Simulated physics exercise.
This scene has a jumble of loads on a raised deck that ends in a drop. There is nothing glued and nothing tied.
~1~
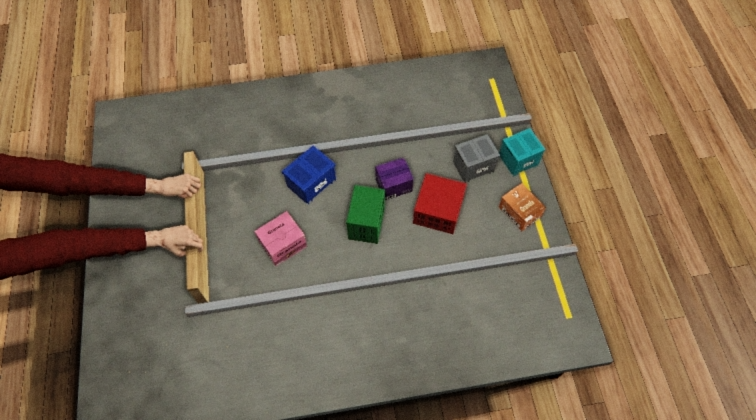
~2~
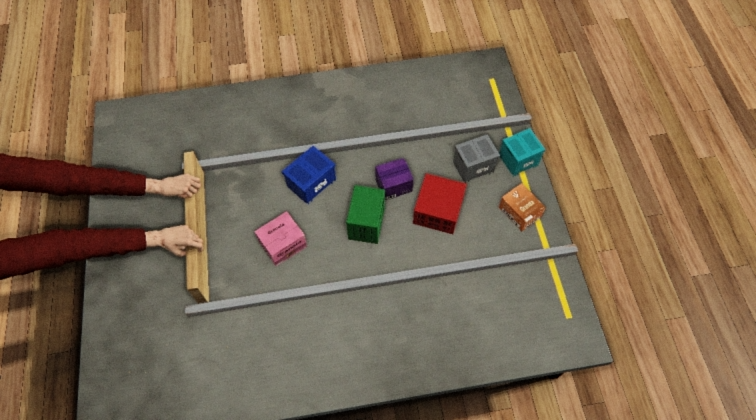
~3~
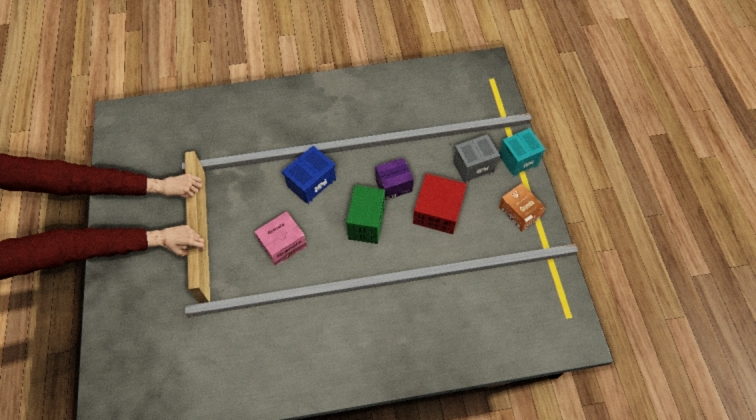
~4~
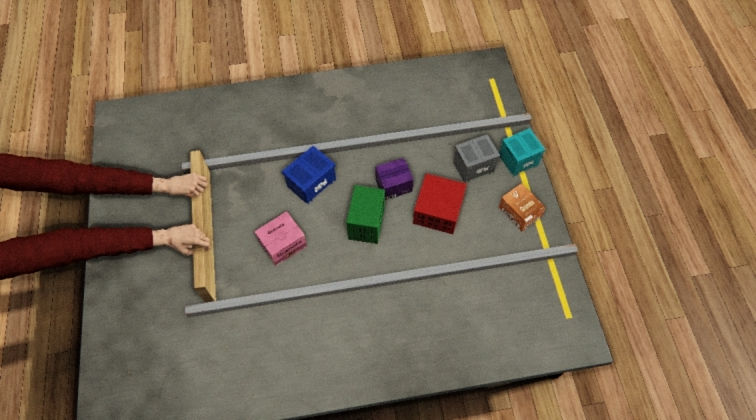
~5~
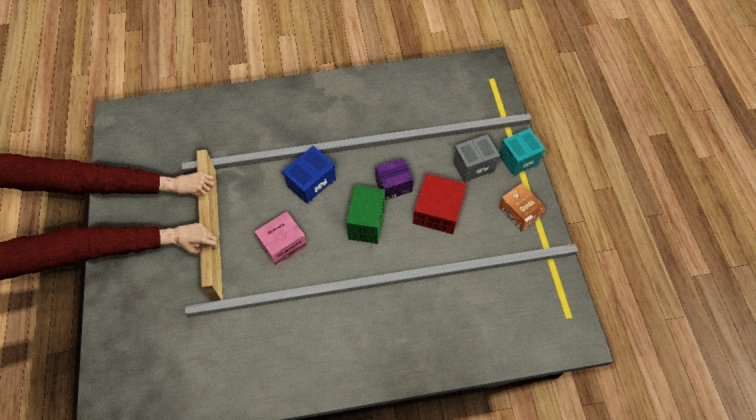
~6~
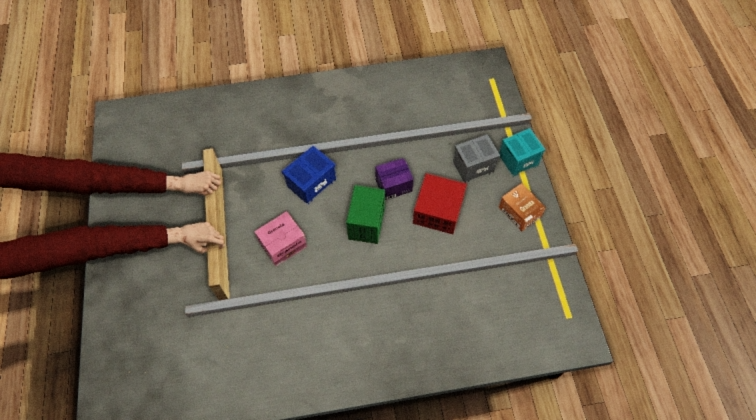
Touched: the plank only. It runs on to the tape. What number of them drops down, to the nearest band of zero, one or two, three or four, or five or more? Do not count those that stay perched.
Nearest band: Five or more.
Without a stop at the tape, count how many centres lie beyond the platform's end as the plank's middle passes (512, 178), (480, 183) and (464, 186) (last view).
The numbers are 5, 3 and 1.
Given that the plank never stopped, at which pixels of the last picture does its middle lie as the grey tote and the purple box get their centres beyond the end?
(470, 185) and then (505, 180), give or take.
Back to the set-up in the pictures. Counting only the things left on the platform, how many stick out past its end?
I'd put it at 3.
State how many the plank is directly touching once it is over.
Result: 3 in all.
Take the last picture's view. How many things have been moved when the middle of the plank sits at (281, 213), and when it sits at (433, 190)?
It comes to 1 for the first spot, 8 for the other.
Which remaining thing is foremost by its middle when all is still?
It's the green crate that ends nearest.
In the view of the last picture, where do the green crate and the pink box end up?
In order, first (555, 175), then (559, 216).
Early on, none off yet; turquoise tote at rest near (521, 153); orange box at rest near (522, 207); grey tote at rest near (475, 159).
Finally, the number that fall off is five or more; lost, purple box, red crate, grey tote, orange box and turquoise tote.
